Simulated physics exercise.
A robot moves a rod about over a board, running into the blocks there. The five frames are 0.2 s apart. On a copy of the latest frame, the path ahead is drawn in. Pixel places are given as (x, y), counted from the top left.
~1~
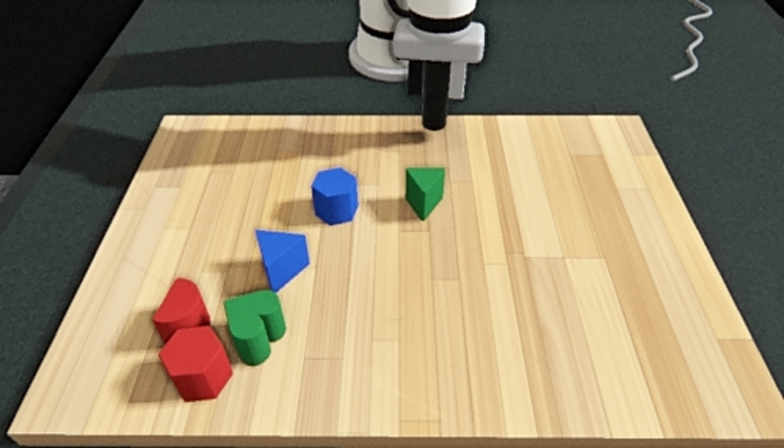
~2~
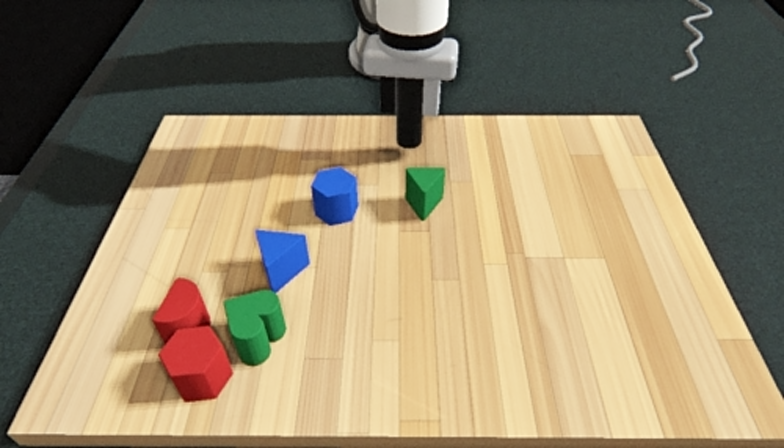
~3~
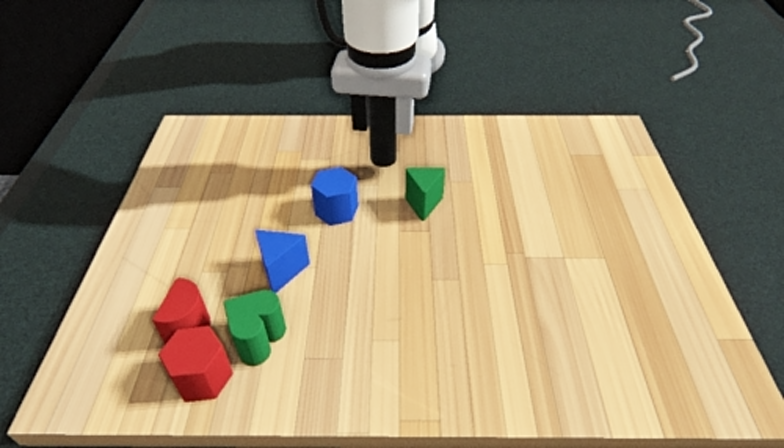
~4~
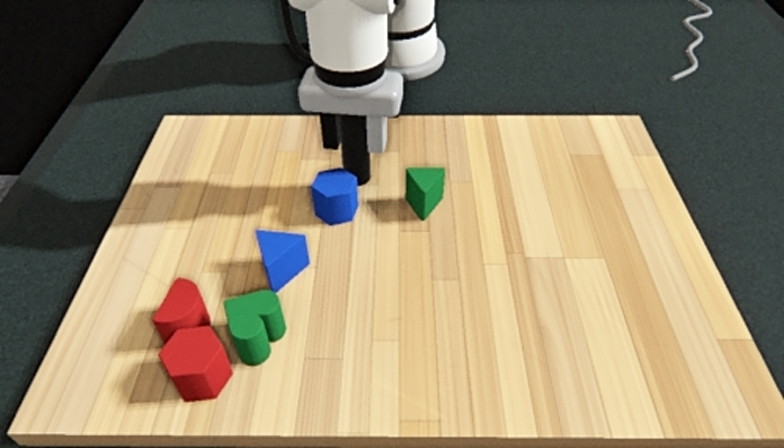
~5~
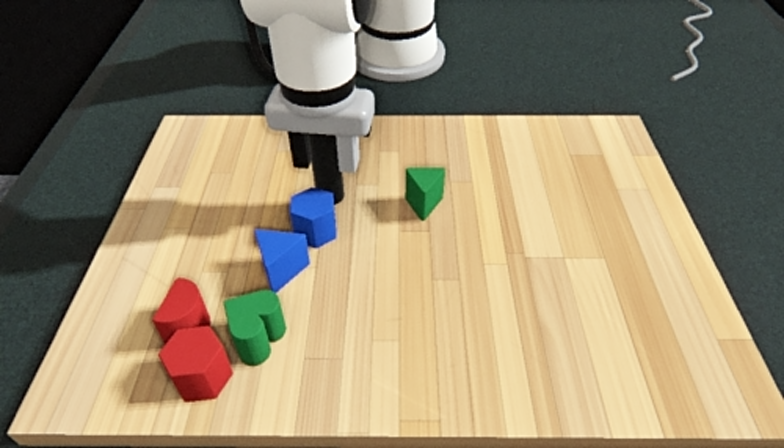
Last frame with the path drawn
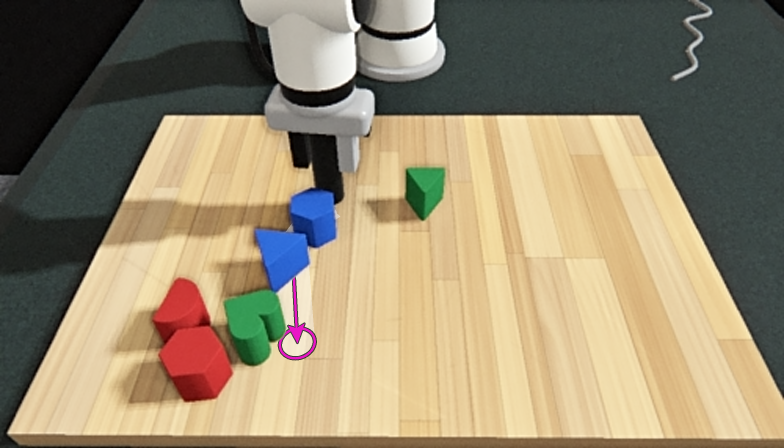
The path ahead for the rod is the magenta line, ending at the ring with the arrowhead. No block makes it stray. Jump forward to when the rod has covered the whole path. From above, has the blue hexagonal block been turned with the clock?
The answer is yes.
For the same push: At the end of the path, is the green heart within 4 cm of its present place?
No, that is not how it ends up.
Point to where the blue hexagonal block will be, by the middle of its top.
When the path ends, it will be at (246, 320).
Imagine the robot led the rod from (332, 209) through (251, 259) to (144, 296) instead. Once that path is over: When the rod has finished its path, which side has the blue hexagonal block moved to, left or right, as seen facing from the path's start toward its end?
Taking start-to-end as forward, the block's sideways shift goes to the left.
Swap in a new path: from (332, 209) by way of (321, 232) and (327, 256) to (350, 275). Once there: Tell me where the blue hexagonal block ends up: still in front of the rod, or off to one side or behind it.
It is no longer ahead.
The line goes from (332, 209) via (296, 242) and (294, 289), ending at (297, 343).
What follows on the original path. One third of the way, rod (293, 231); green heart (249, 316); blue three-sided block (255, 271); blue hexagonal block (277, 242), turned 20° anticlockwise.
Two thirds of the way, rod (292, 278); green heart (247, 331); blue three-sided block (214, 303), turned 40° clockwise; blue hexagonal block (258, 288), turned 25° clockwise.
At the end, rod (295, 331); red hexagonal block (182, 359); green heart (238, 366), turned 20° clockwise; blue three-sided block (201, 316), turned 70° clockwise; blue hexagonal block (246, 320), turned 55° clockwise.
